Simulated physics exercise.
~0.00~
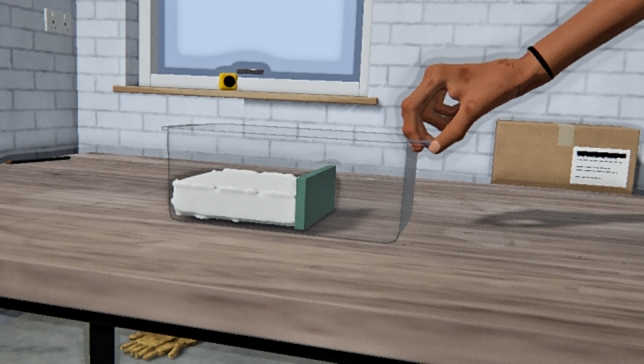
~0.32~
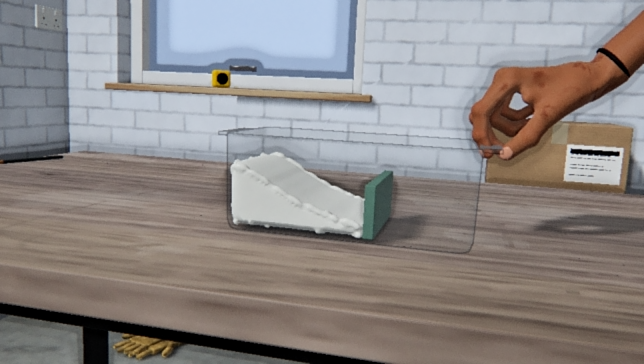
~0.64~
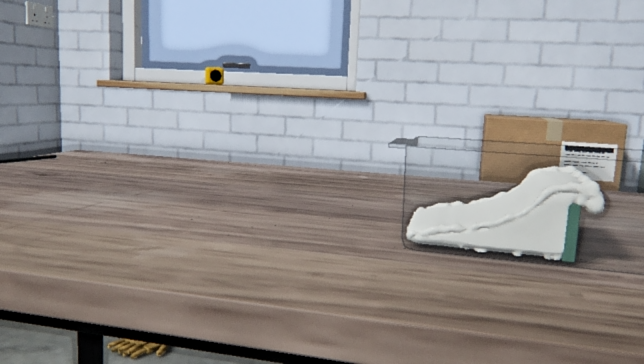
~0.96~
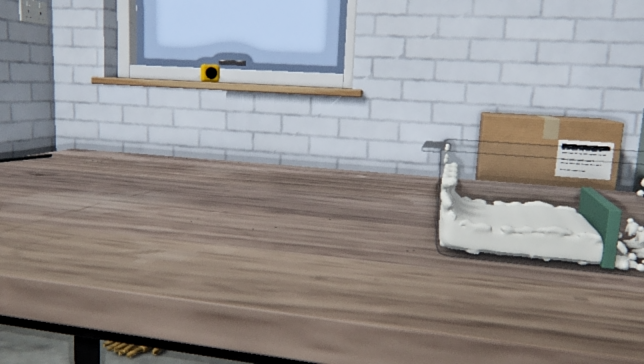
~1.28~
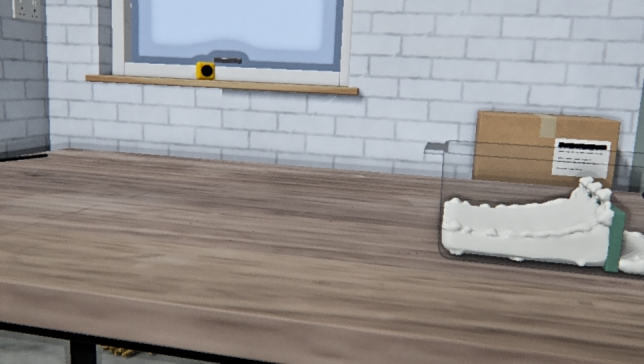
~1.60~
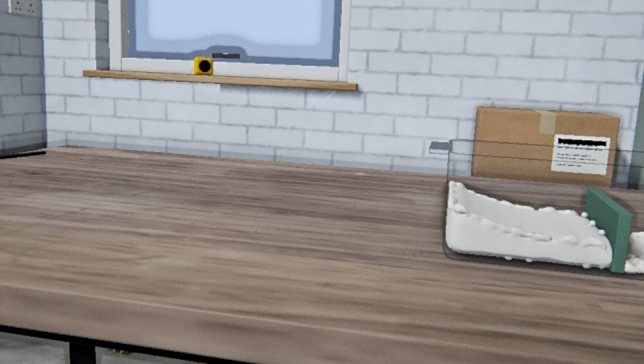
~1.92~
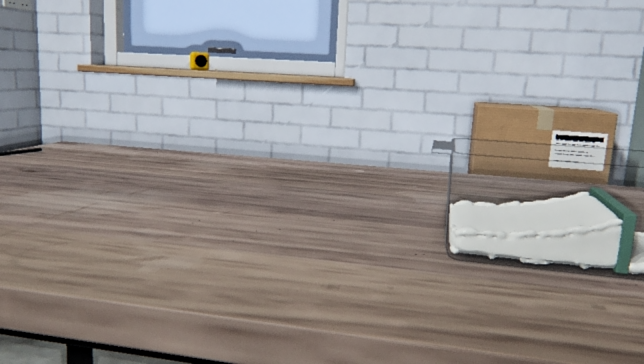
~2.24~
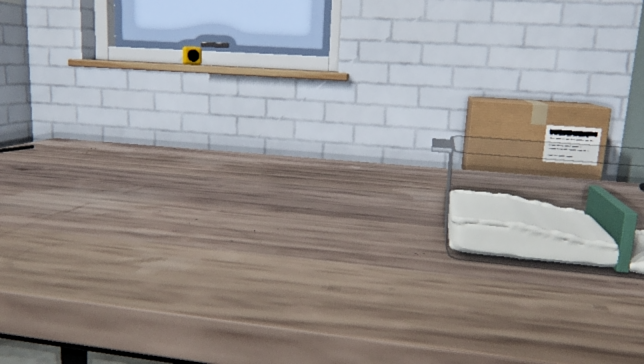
A hand pulling a clear divided box of white liquid rightwards across a wooden table, the liquid surging over the green divider before settling.
